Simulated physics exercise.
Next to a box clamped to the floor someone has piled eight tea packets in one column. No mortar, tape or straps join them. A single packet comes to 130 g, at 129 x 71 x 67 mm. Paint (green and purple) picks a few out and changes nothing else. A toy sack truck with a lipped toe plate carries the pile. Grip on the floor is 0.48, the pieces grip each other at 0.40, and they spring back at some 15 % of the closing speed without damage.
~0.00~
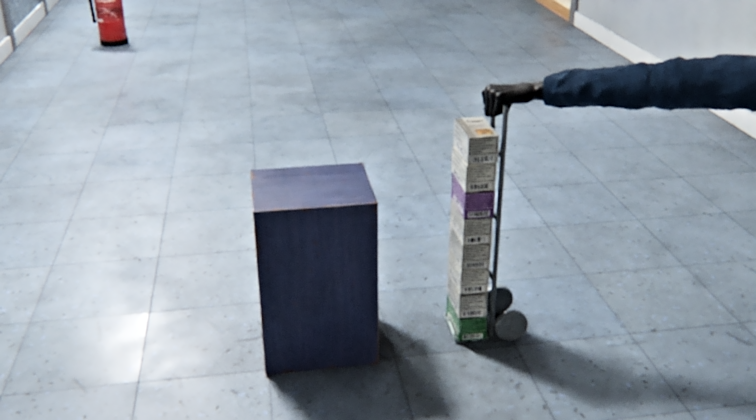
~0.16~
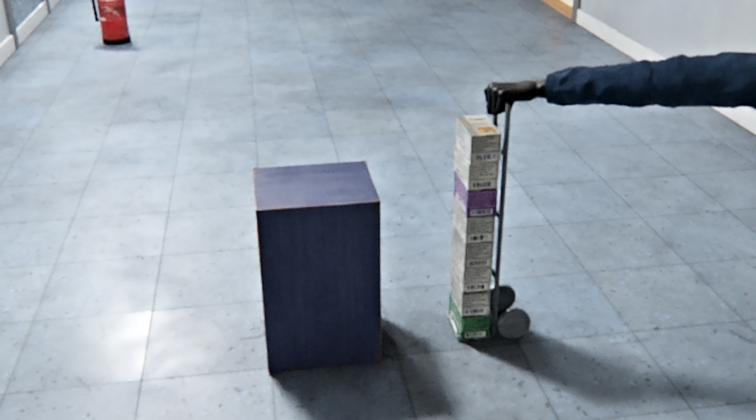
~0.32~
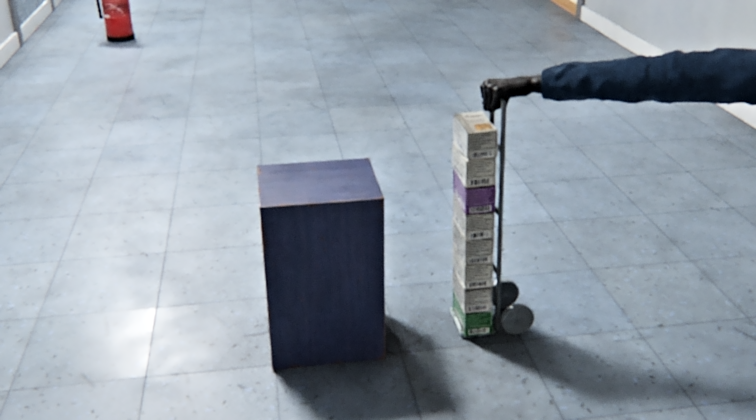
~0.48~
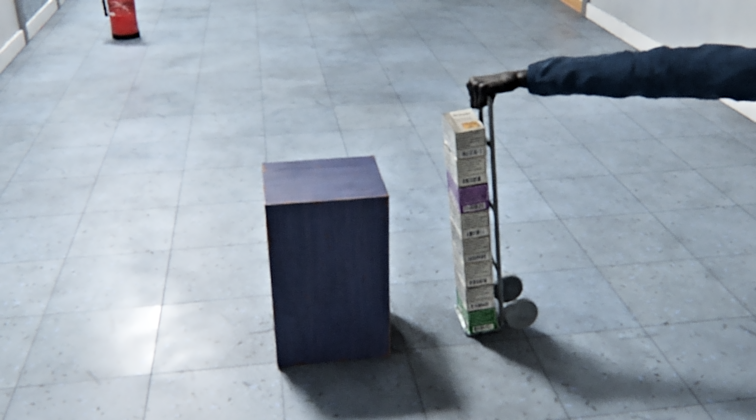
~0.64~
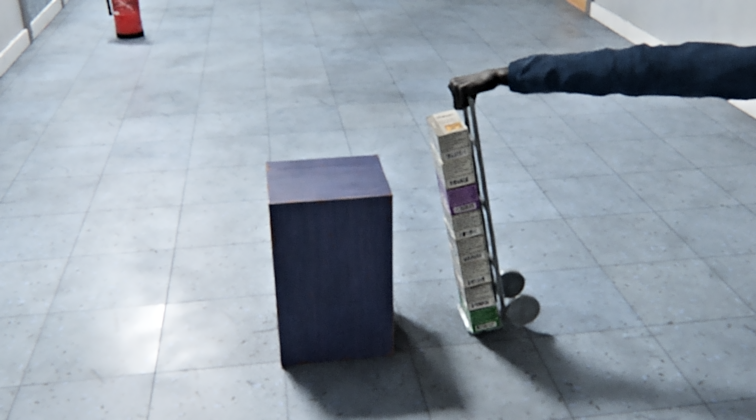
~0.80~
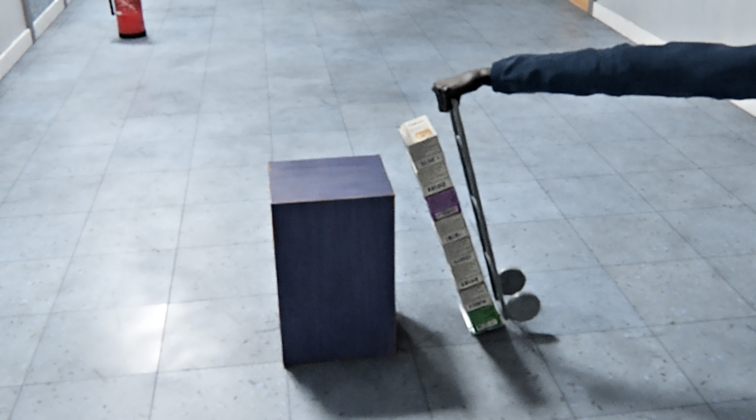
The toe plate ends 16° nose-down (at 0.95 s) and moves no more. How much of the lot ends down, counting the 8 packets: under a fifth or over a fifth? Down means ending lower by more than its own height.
It comes to fewer than one in five.
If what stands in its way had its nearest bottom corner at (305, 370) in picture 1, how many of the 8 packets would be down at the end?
In that case 7.
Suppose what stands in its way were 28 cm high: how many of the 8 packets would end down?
In that case 2.
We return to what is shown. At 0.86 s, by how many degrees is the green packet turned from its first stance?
Some 25°.
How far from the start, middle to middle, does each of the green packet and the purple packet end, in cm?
Moved: Green 2, purple 20.
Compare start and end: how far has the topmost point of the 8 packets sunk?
Roughly 5 cm.
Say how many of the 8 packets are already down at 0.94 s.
By then 0.
Around 0.86 s, none of the 8 packets down, 8 disturbed; purple packet tipped 23°; green packet tipped 23°.
Around 0.94 s, none of the 8 packets down, 8 disturbed; green packet tipped 30°; purple packet tipped 29°, 30 mm lower.
Finally (2.0 s), none of the 8 packets down, 8 disturbed; green packet tipped 31°; purple packet tipped 29°, 30 mm lower. That is 0 per cent. Seen by the last camera, middles, green packet near (475, 303), purple packet near (408, 204).
